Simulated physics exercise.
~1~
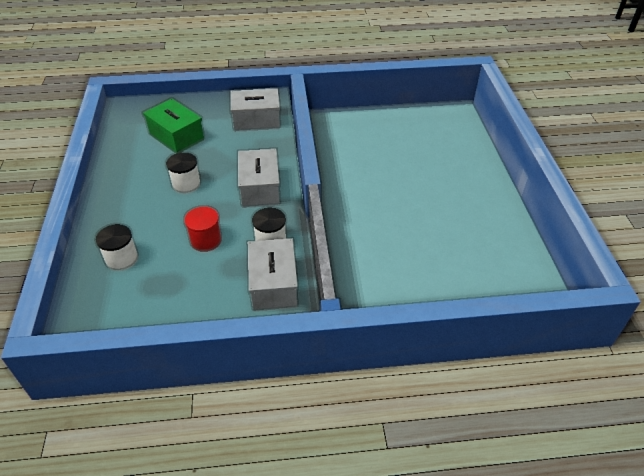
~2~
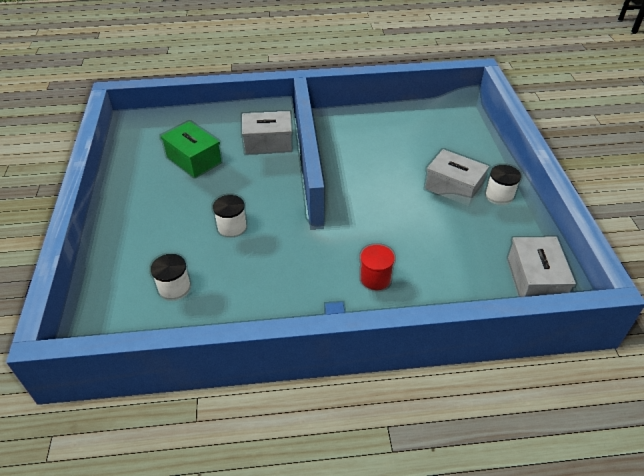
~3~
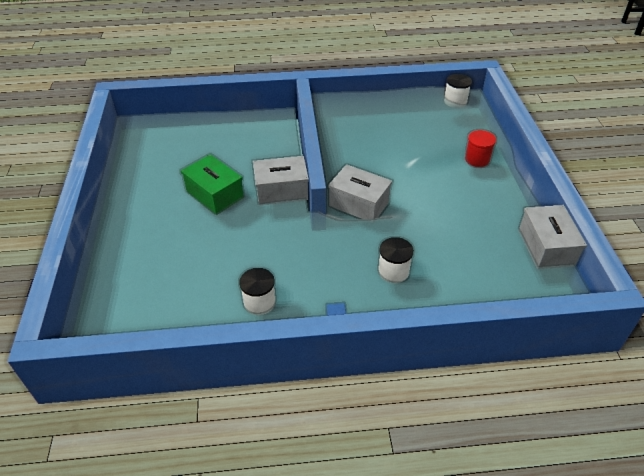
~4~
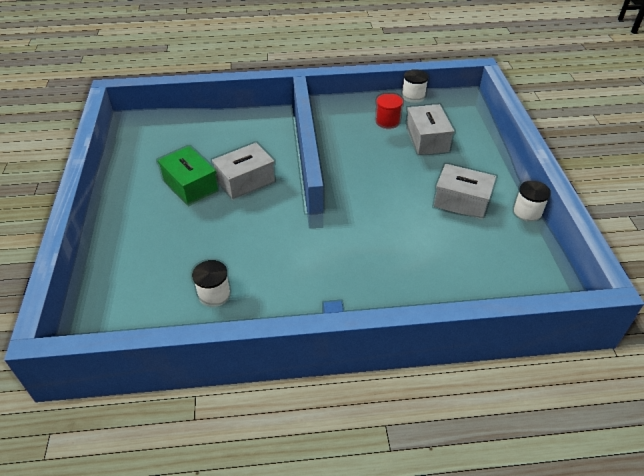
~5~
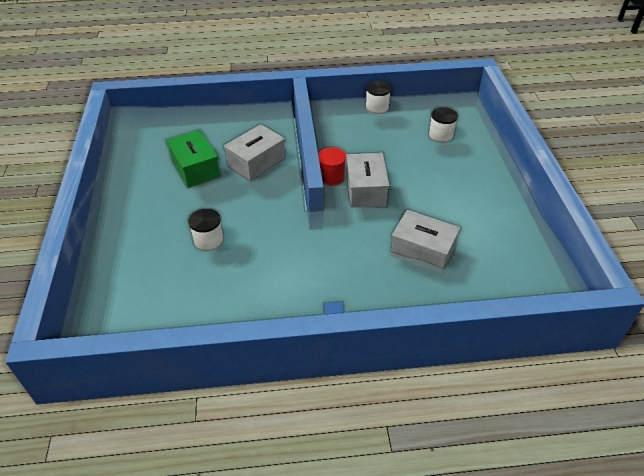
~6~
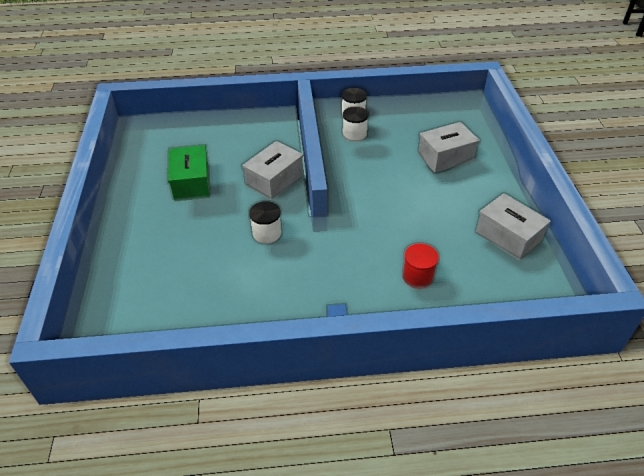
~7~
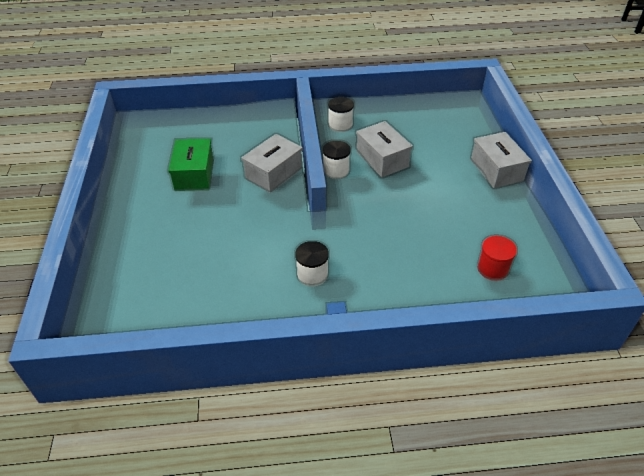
Red pail drifting through a gap in a blue basin's divider and circling the right side, green tote staying left.
